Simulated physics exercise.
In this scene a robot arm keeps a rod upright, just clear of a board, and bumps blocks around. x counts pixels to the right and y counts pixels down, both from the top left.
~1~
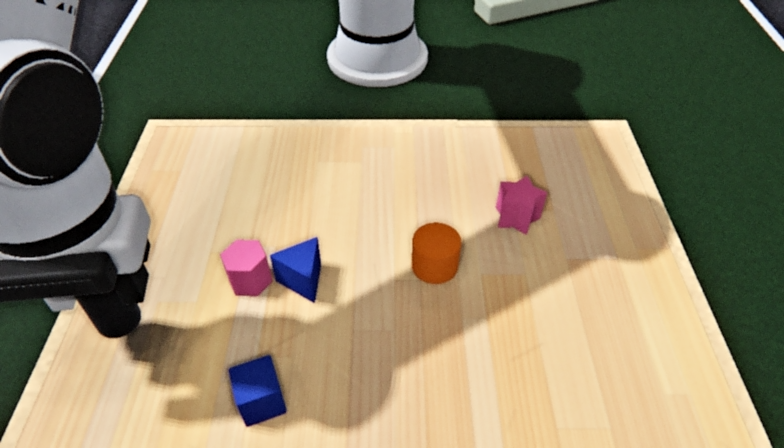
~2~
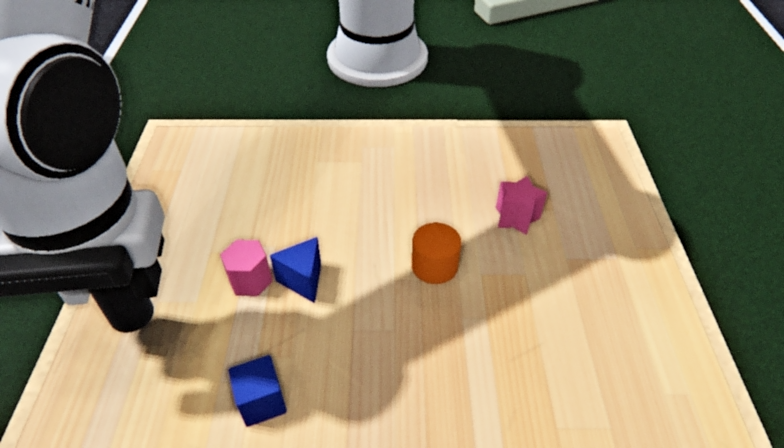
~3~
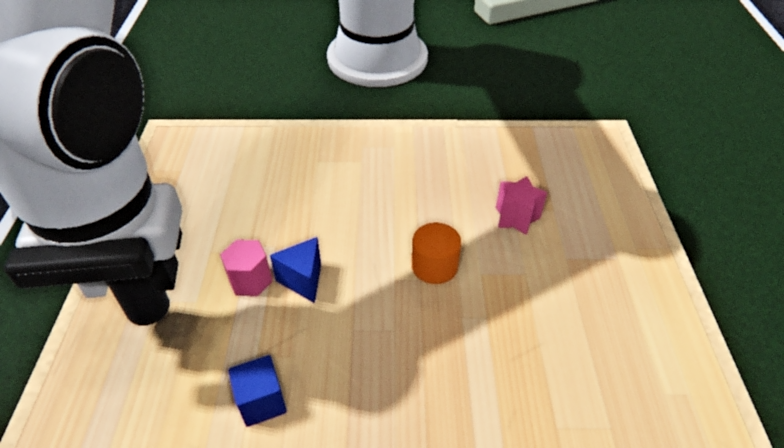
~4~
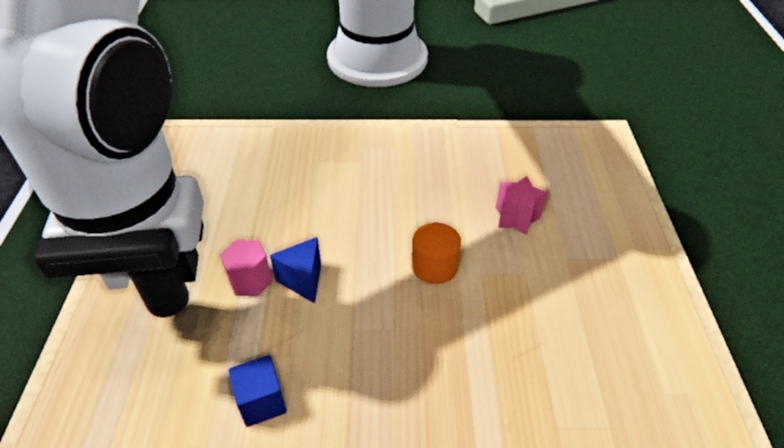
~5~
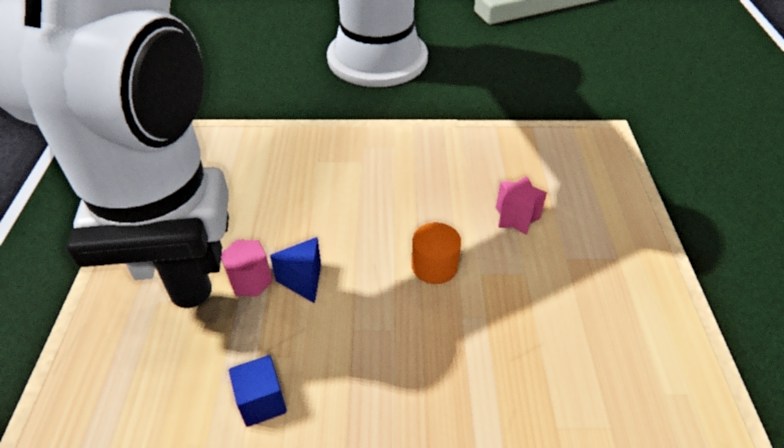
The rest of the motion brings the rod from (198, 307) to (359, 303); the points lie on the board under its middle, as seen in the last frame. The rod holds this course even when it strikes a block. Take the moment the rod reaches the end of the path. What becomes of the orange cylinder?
It will remain on its spot.
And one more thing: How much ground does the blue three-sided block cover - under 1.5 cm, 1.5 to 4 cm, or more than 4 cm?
The shift is from 1.5 to 4 cm.
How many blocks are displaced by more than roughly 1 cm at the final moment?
The number of blocks that move over 1 cm is two.
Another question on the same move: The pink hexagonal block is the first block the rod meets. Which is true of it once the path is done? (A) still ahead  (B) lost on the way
B: Lost on the way.
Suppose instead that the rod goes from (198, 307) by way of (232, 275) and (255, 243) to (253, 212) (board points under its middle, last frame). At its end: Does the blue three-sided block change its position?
Yes, I think so.
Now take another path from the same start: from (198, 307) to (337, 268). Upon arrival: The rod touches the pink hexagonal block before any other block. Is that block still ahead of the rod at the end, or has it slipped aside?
I think the rod loses the pink hexagonal block somewhere along the way.
On the path given first. One third of the way, rod at (249, 292); pink hexagonal block at (260, 248), turned 55° anticlockwise; blue three-sided block at (306, 253), turned 25° clockwise.
Two thirds of the way, rod at (305, 290); pink hexagonal block at (262, 247), turned 60° anticlockwise; blue three-sided block at (317, 250).
At the end, rod at (358, 289); pink hexagonal block at (262, 247), turned 60° anticlockwise; blue three-sided block at (327, 249), turned 35° anticlockwise; orange cylinder not moved.
